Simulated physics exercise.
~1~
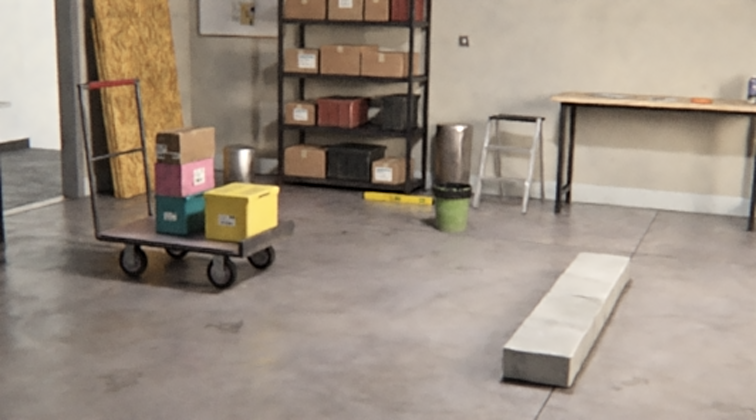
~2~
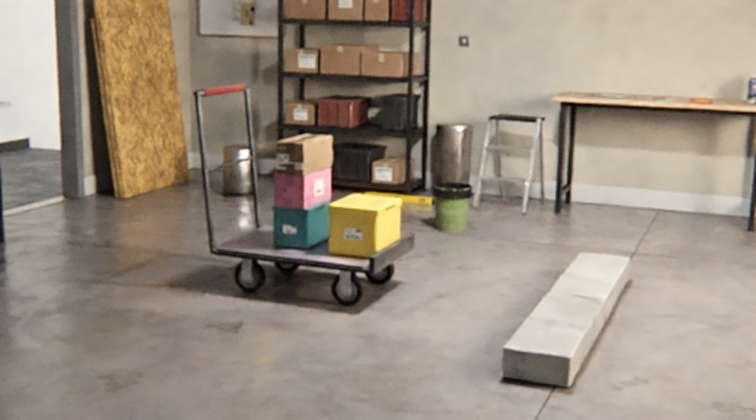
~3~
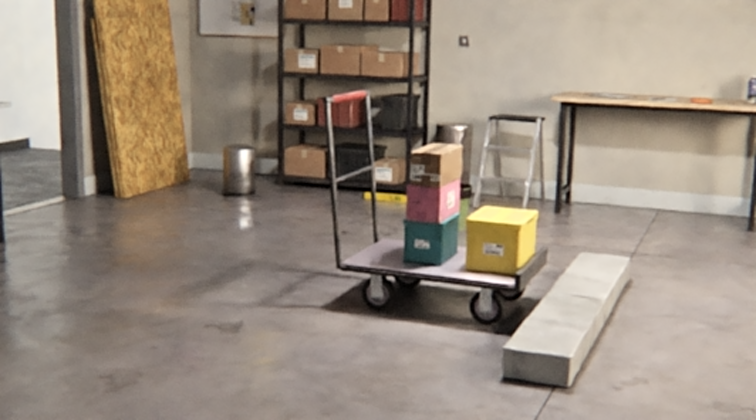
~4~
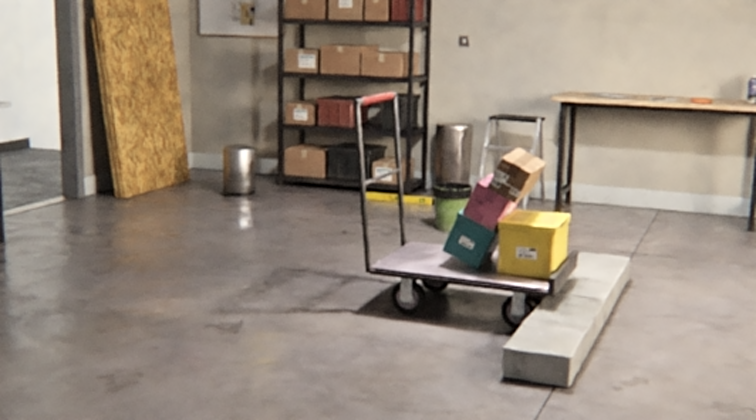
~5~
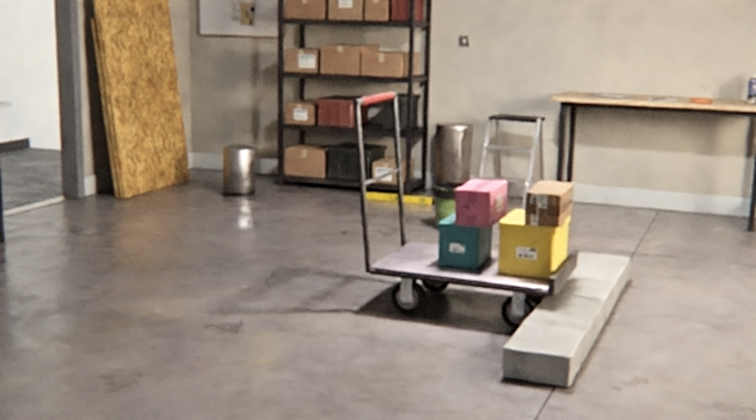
A trolley carrying four boxes rolled right across the floor and stopped against a low raised kerb, making the stacked teal, pink and brown boxes tip forward, and the brown one ended up on top of the yellow box, with everything still aboard.
